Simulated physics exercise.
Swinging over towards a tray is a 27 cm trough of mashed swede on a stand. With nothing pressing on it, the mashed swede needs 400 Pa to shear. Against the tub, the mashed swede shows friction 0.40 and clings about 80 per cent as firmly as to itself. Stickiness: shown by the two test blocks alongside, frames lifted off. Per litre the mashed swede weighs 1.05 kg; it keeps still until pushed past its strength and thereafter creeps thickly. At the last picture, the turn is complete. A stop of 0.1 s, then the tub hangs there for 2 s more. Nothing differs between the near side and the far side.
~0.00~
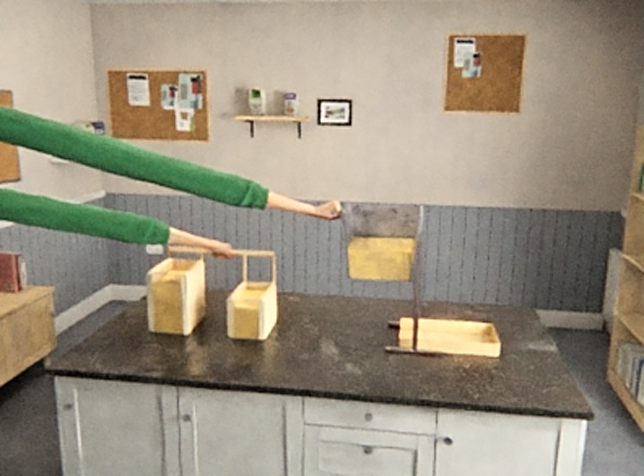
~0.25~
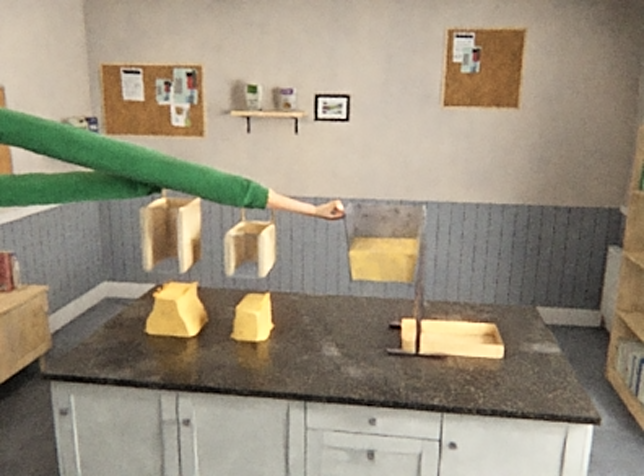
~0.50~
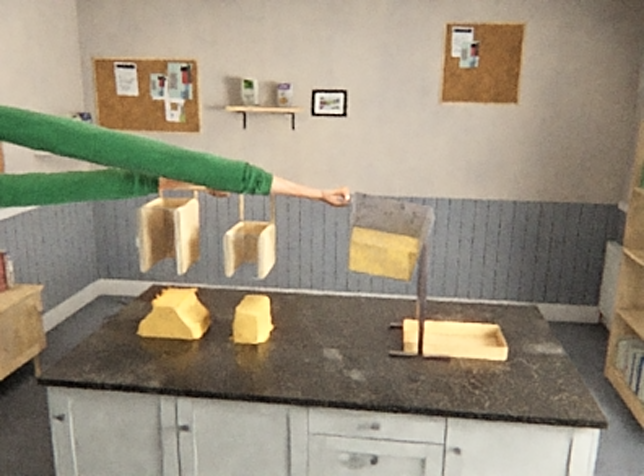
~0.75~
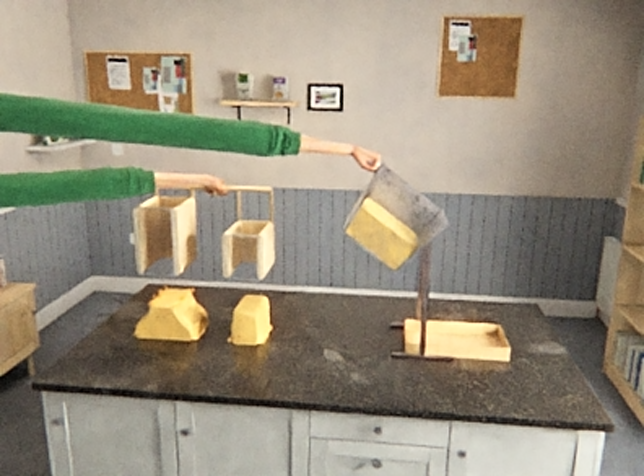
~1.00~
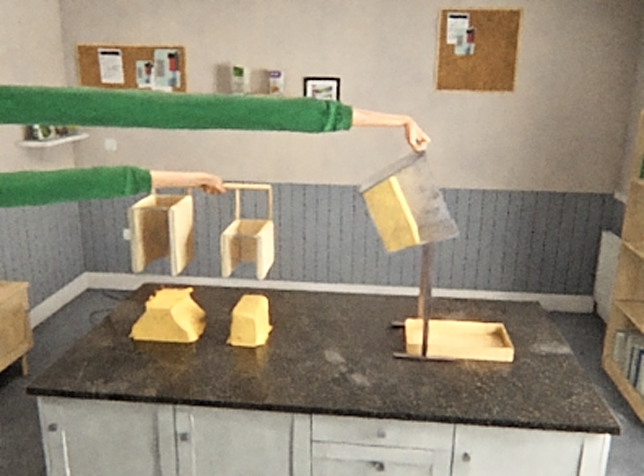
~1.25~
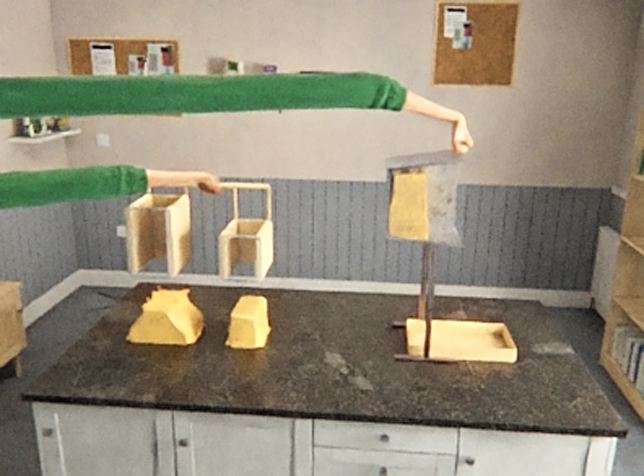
Green-sleeved arms lift wooden sleeves off two yellow blocks, then turn a clear tub sideways.
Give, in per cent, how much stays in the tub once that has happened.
Roughly 92 out of 100.
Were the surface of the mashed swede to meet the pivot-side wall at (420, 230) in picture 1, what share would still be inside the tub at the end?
Result: Approx. 45 % remaining in tub.
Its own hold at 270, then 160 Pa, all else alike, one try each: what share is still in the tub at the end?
In that order: 70 %, 55 %.
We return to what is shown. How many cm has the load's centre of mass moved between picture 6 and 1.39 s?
About 5 cm.
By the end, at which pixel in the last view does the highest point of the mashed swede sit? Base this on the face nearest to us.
About (433, 209).
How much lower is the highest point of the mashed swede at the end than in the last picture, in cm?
The top ends up some 13 cm below its level in the last picture.
After 1.39 s, the tub is at 88 degrees and holds 100 %.
After 1.56 s, the tub is at 88 degrees and holds 99 %.
After 1.73 s, the tub is at 88 degrees and holds 95 %.
After 1.90 s, the tub is at 88 degrees and holds 94 %.
After 3.25 s, at the end, the tub is at 88 degrees and holds 92 %.
